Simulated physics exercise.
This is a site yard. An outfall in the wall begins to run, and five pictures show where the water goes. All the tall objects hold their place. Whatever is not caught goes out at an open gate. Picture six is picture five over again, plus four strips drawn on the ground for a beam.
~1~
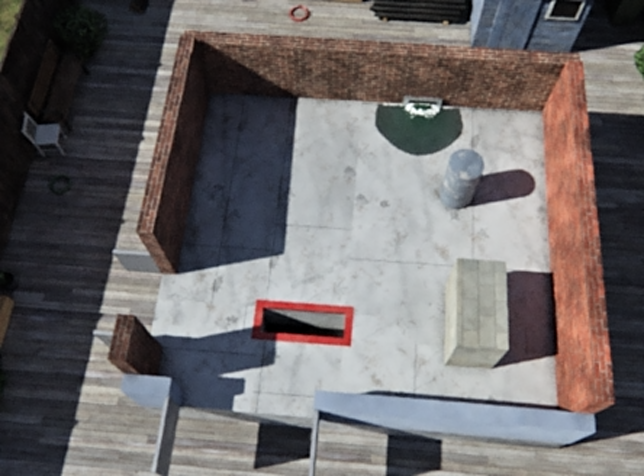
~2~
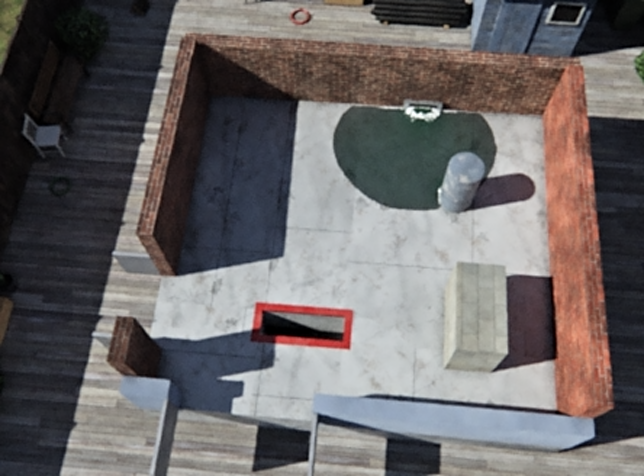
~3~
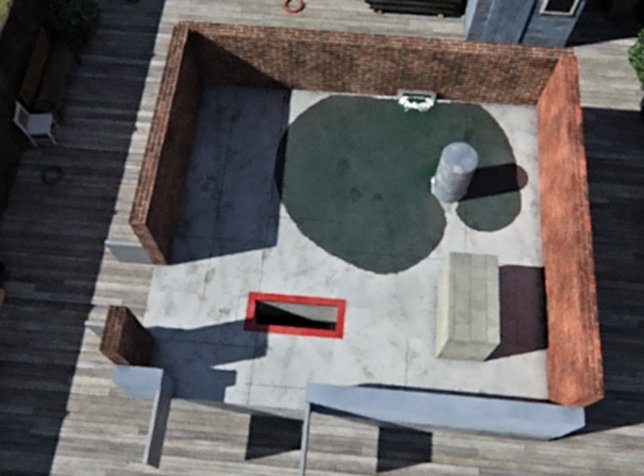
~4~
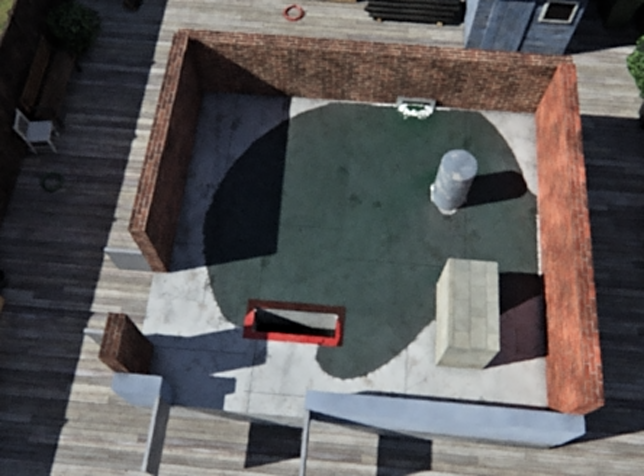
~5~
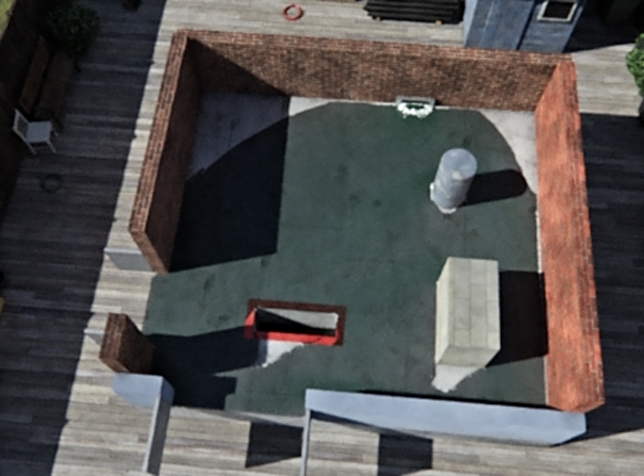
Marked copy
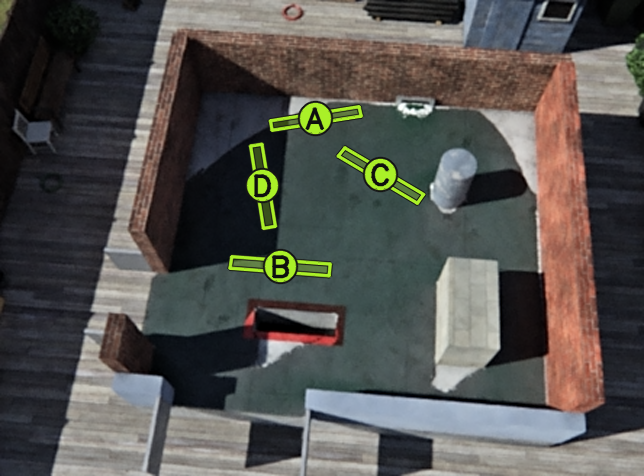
Dark green water spreading from a wall outfall across a pale walled yard, surrounding a cylinder, a block and a red-rimmed gully.
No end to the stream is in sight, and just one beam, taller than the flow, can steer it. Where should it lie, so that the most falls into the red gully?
D.
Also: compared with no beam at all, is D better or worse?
Better.
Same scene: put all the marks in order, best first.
D, A, B, C.
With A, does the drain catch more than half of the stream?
No, it does not.
On the marked copy, A from (271, 125) to (360, 111); B from (230, 262) to (329, 269); C from (341, 151) to (420, 198); D from (256, 145) to (269, 227).
Choosing A, about 39 % of the stream runs into the red gully, about 61 % out by the gates.
Choosing B, about 24 % of the stream runs into the red gully, about 76 % out by the gates.
Choosing C, about 15 % of the stream runs into the red gully, about 85 % out by the gates.
Choosing D, about 52 % of the stream runs into the red gully, about 48 % out by the gates.
